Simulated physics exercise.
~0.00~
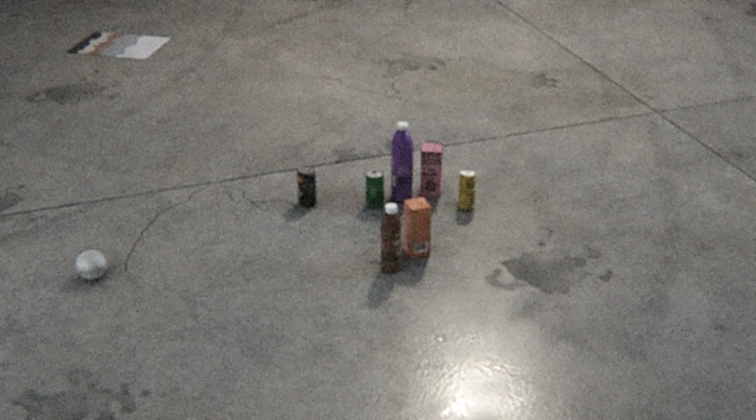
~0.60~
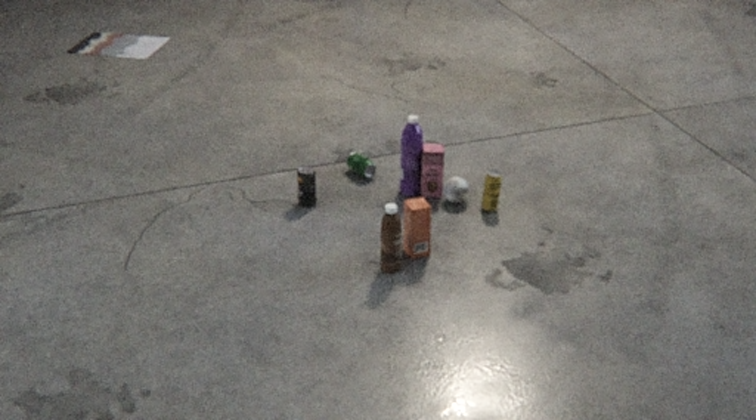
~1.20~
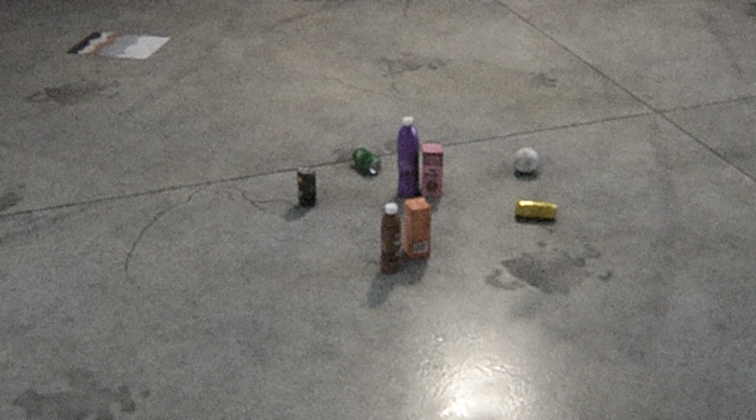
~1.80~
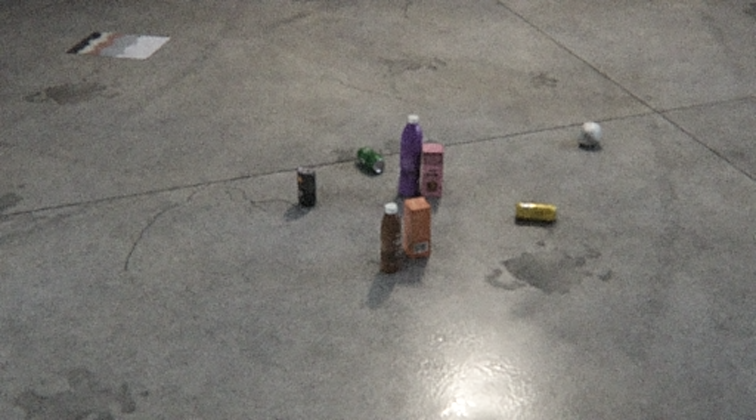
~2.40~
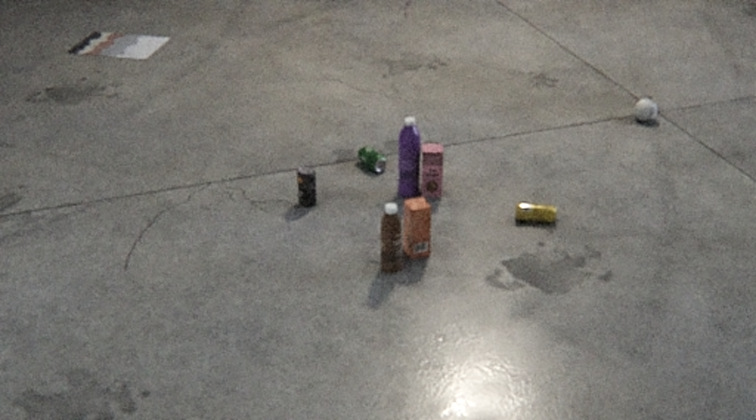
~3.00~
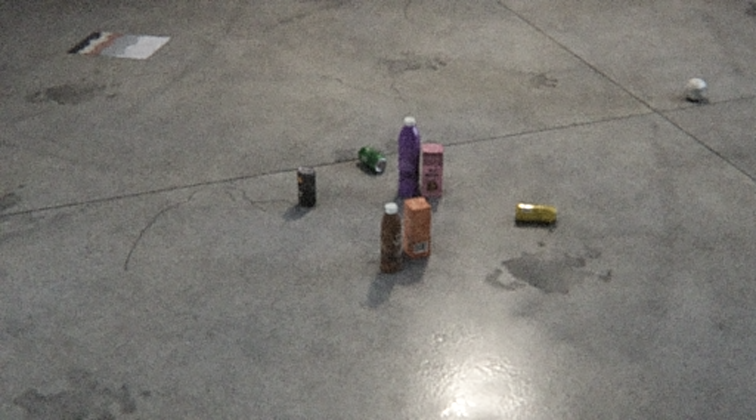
A tall purple bottle stood among cans, cartons and a brown bottle on a concrete floor as a white ball rolled in from the left, knocked over the green can, nudged the purple bottle, toppled the yellow can, and rolled away toward the upper right.
